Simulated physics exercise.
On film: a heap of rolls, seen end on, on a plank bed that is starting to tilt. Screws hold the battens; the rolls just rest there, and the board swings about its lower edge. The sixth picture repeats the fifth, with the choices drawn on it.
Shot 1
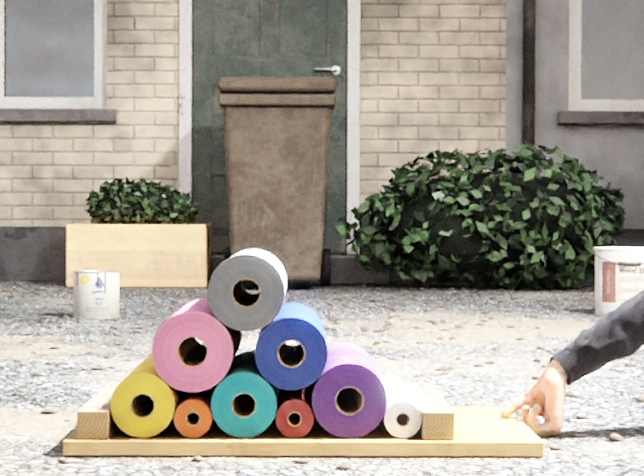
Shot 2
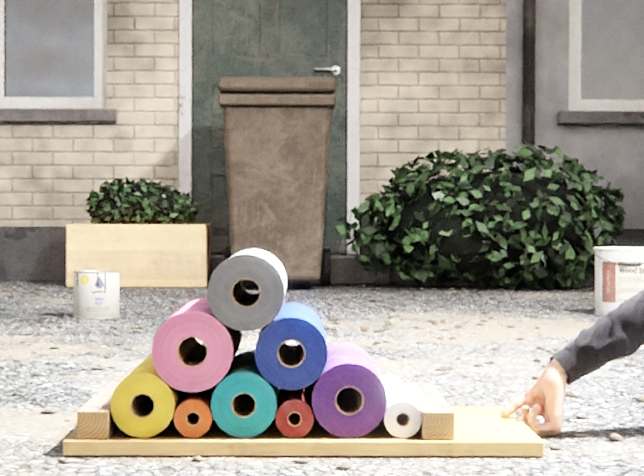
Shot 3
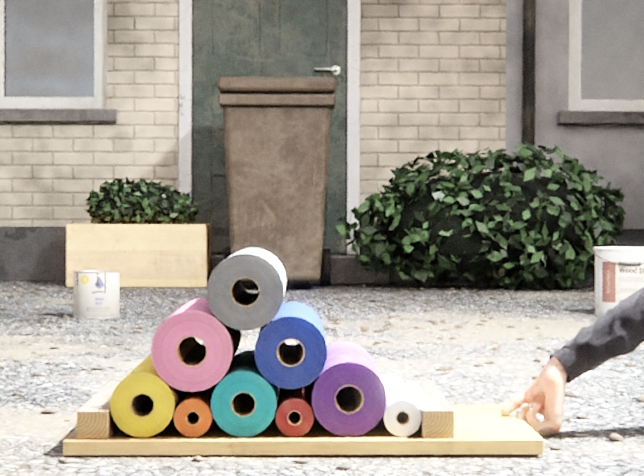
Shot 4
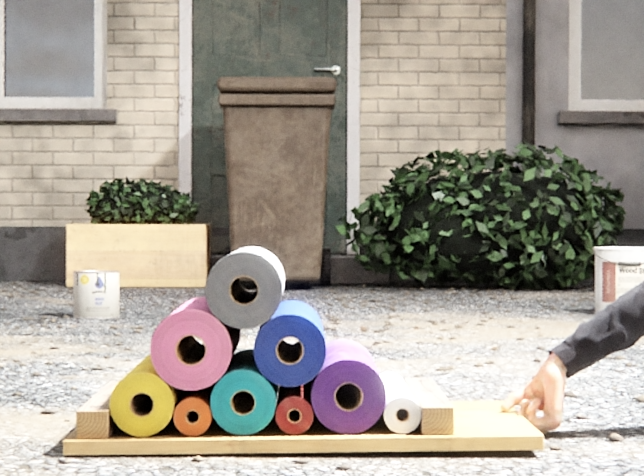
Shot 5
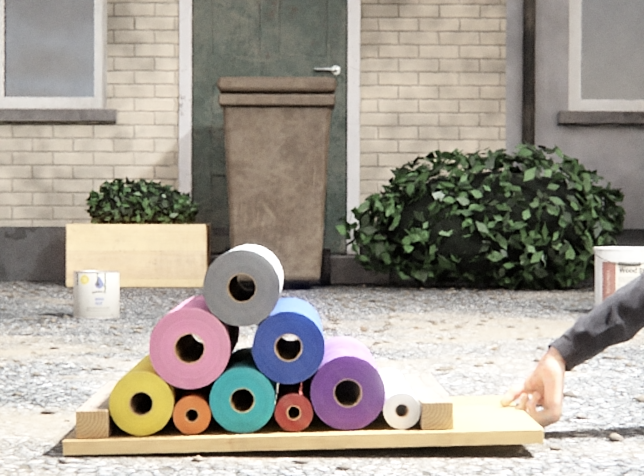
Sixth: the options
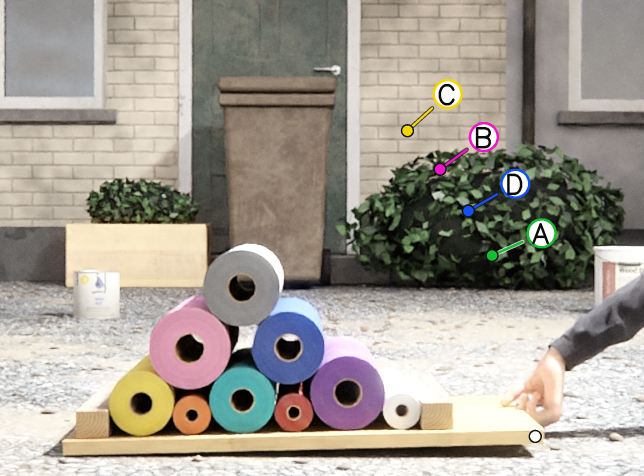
A plank bed carrying a heap of colourful rolls lies flat on the gravel at first, a hand gripping its right end. The hand then lifts that end very slightly, so the board slopes gently down to the left, and the stacked rolls shift just a touch with it.
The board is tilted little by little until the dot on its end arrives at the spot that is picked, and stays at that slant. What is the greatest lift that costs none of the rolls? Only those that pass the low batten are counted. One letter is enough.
The answer is mark B.
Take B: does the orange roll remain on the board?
The orange roll: Yes.
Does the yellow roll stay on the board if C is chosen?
Yes.
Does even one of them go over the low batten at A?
No.
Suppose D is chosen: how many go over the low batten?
With D, none.
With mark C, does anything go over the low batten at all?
Yes, at C.
On the marked copy, A at (492, 255); B at (440, 169); C at (408, 131); D at (468, 211); the white dot at (535, 437).
Following B. Soon after the start, board at 20°.
Later, board at 37°.
In the end, board at 37°, none over the low batten.
As for the rest, A none over the low batten; C three over the low batten (blue, pink, grey); D none over the low batten.
